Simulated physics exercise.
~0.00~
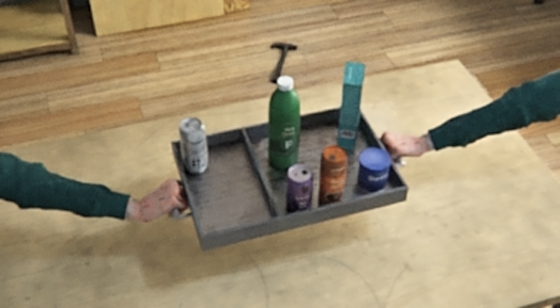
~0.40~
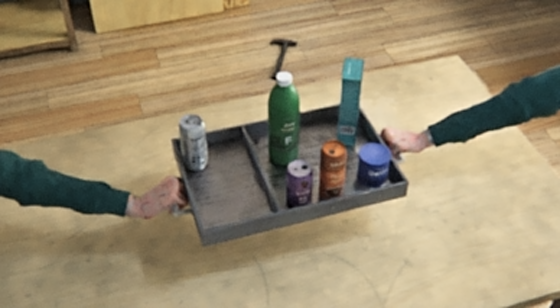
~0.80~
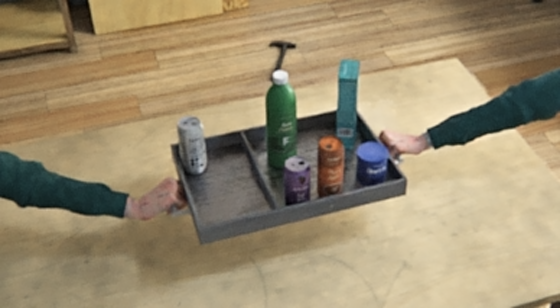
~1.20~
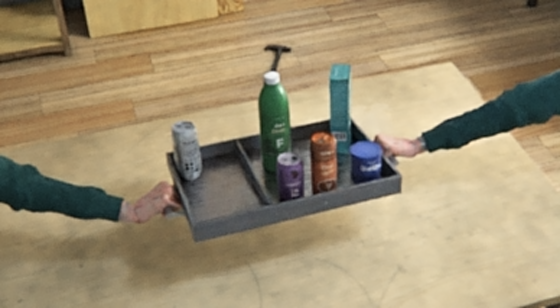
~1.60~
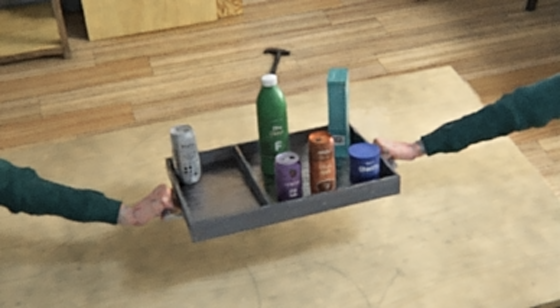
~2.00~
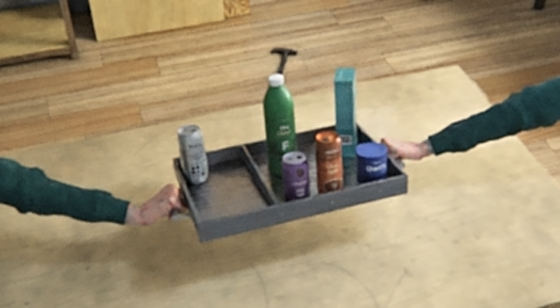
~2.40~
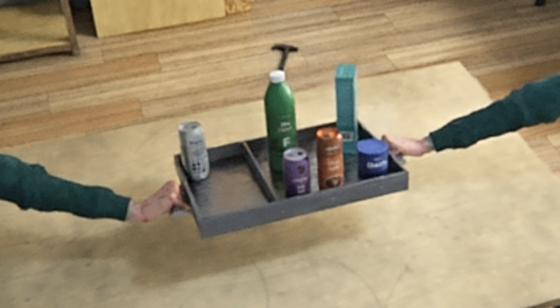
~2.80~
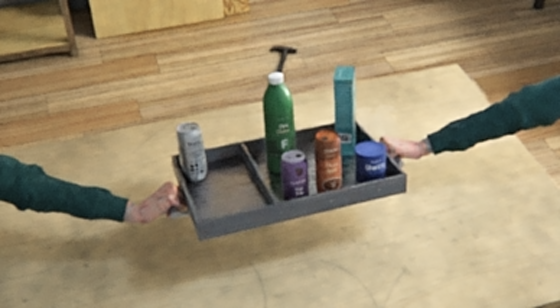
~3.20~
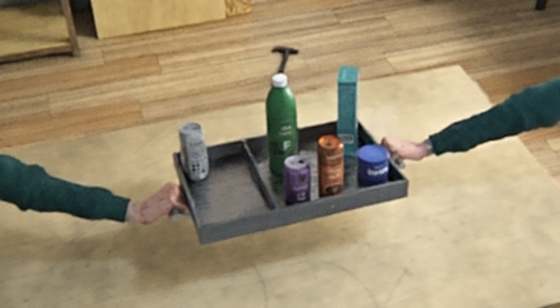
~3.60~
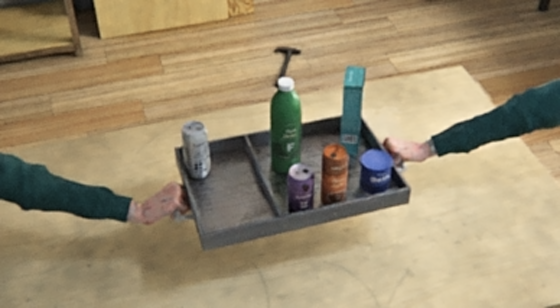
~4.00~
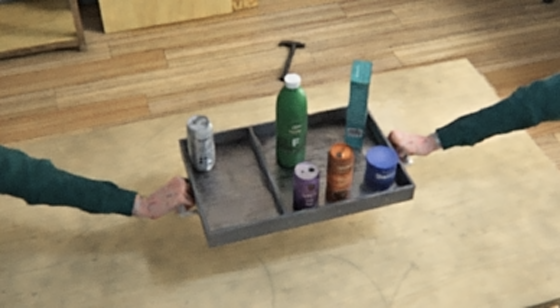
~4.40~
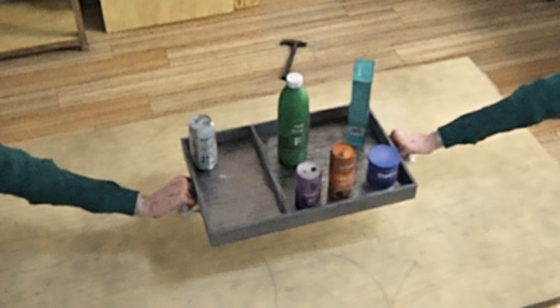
A gray divided tray holding a green bottle, several cans, a blue tin and a tall turquoise carton tipped gently, its far edge dipping while two hands held it above a table, then leveled again with everything still standing in place.
